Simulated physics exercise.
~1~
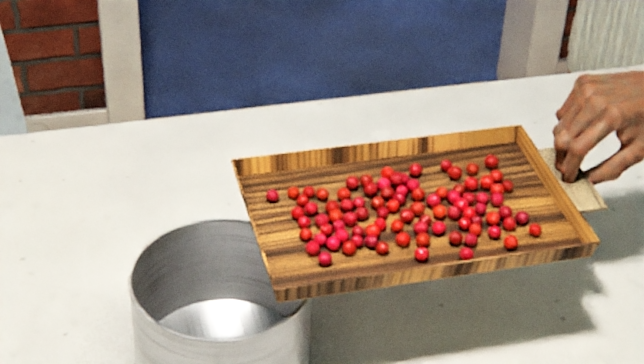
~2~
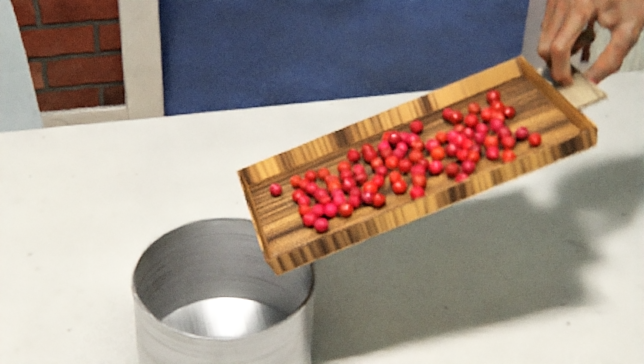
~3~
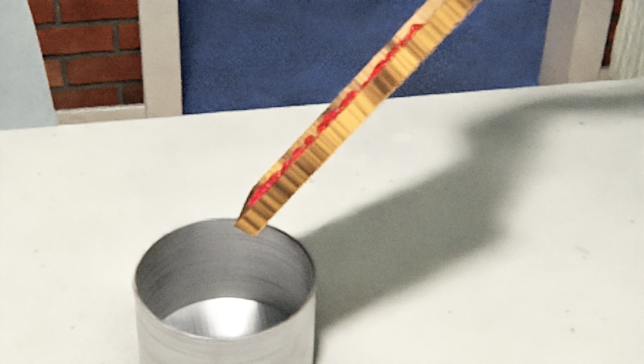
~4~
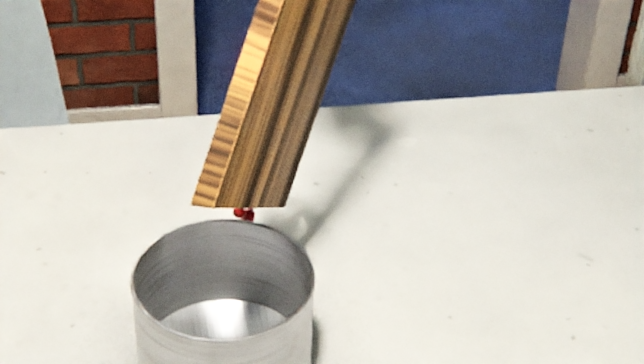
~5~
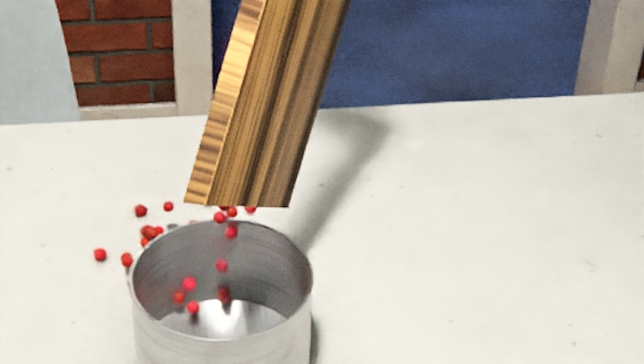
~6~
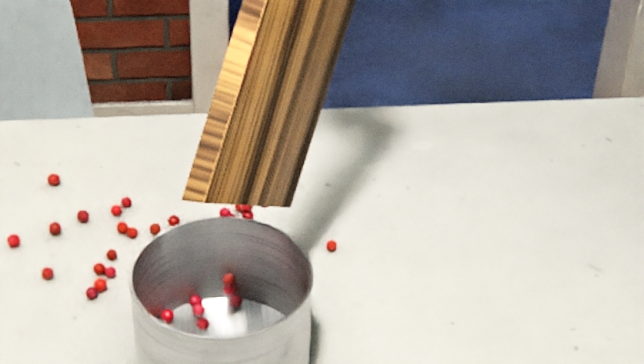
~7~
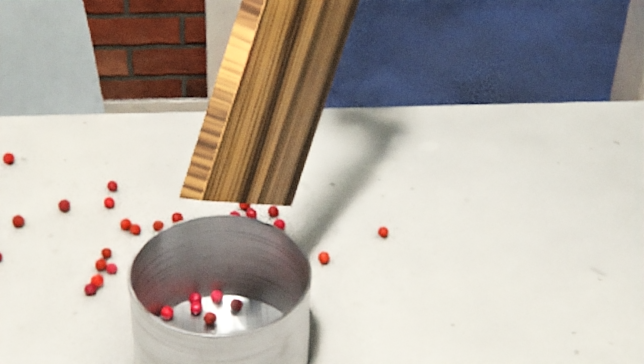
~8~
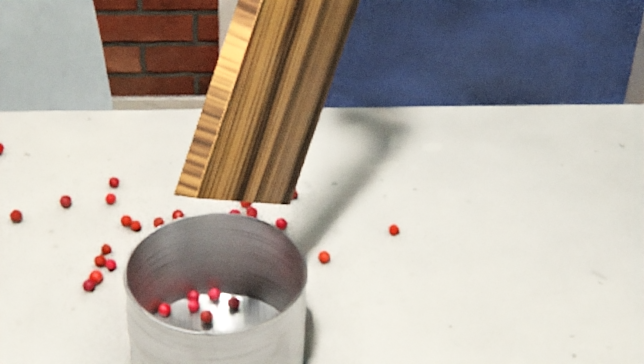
On a pale tabletop, in front of a brick wall and a blue panel, a hand holds a striped wooden tray of red cranberries beside a round metal pot. The hand lifts the handle end, and the tray tips down to the left toward the pot while the berries stay on it. The tray steepens until its underside faces the viewer, and the first berries drop from its lower edge. More tumble out, some landing in the pot and many scattering across the table, mostly to the left. At the end the tray hangs still above a few berries in the pot.
